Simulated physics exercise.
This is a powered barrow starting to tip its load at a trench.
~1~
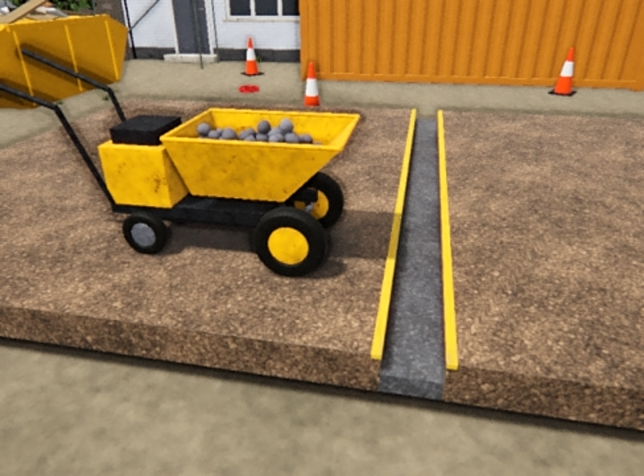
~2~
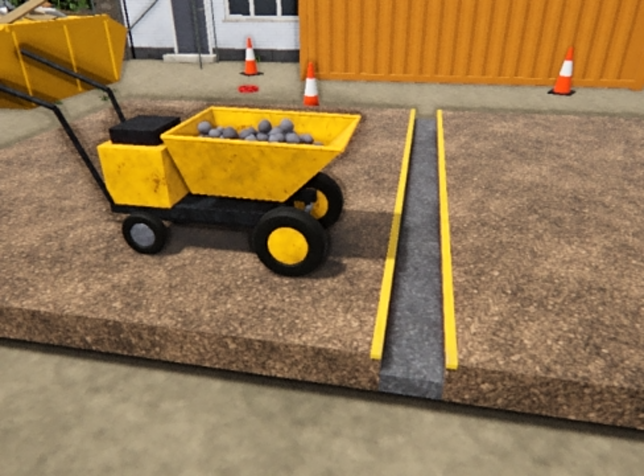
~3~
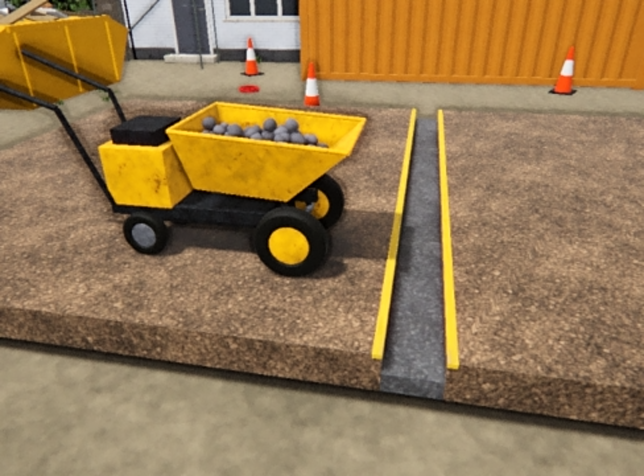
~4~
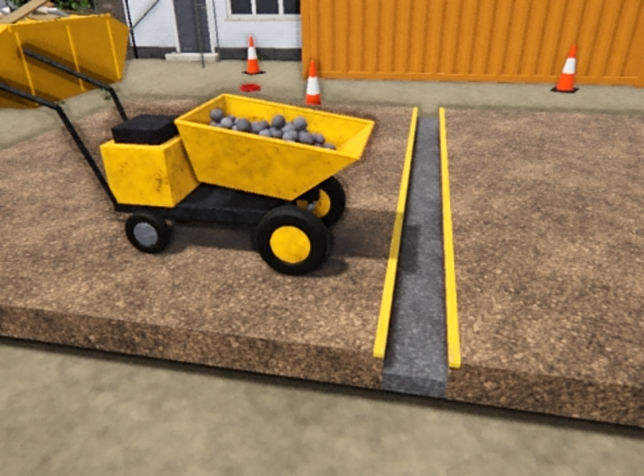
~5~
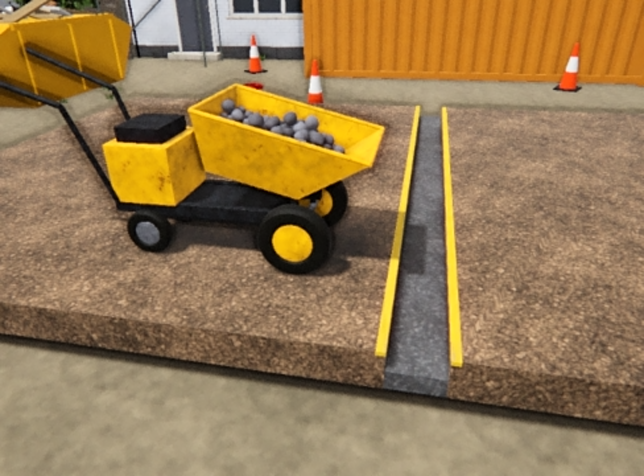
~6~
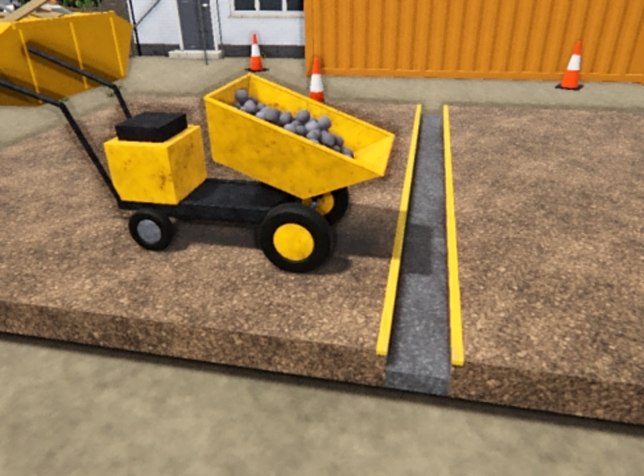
The yellow skip of a barrow loaded with grey cobbles tilts forward toward a narrow trench.
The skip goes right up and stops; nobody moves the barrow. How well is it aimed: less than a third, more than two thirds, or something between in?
Between the edges lies from one third to two thirds of the load.
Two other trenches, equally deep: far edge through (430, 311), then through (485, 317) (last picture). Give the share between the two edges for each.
In turn 20 and 70 in a hundred.
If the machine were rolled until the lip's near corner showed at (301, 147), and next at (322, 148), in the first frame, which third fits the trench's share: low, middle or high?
In turn: In the middle band; between a third and two thirds.
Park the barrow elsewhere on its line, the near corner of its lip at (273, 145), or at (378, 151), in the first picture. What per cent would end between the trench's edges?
About 30 and 10 per cent.
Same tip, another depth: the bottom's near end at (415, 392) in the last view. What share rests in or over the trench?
Near 70 %.
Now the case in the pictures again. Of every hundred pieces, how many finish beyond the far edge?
About 20 per cent.
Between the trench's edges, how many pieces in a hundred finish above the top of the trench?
It comes to 15 per cent or so.
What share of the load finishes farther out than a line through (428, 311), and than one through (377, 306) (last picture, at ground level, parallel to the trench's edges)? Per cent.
First some 40, then 60 per cent.
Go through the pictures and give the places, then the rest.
The first picture shows lip of the skip at (340, 149), level; top of the load at (263, 142), round cobbles; first edge of the trench at (383, 310); far edge at (450, 318), the trench over half as wide as the skip, and shallow for its width.
The second picture shows lip of the skip at (341, 150), tipped barely; top of the load at (264, 141).
The third picture shows lip of the skip at (348, 153), tipped barely; top of the load at (245, 143).
The fourth picture shows lip of the skip at (358, 158), tipped a little; top of the load at (252, 138).
The fifth picture shows lip of the skip at (370, 165), tipped a little; top of the load at (250, 125).
The sixth picture shows lip of the skip at (382, 174), tipped clearly; top of the load at (251, 123); first edge of the trench at (389, 306); far edge at (456, 314).
Soon after the last picture, skip tipped steeply; all in the skip.
A little later, skip tipped right over; about half in the skip; about a third in or heaped over the trench; a small part beyond it; a stray few falling.
Later still, skip tipped right over; about a third in the skip; about half in or heaped over the trench; about a quarter beyond it.
At rest, skip tipped right over; about a third in the skip; about half in or heaped over the trench; about a quarter beyond it.
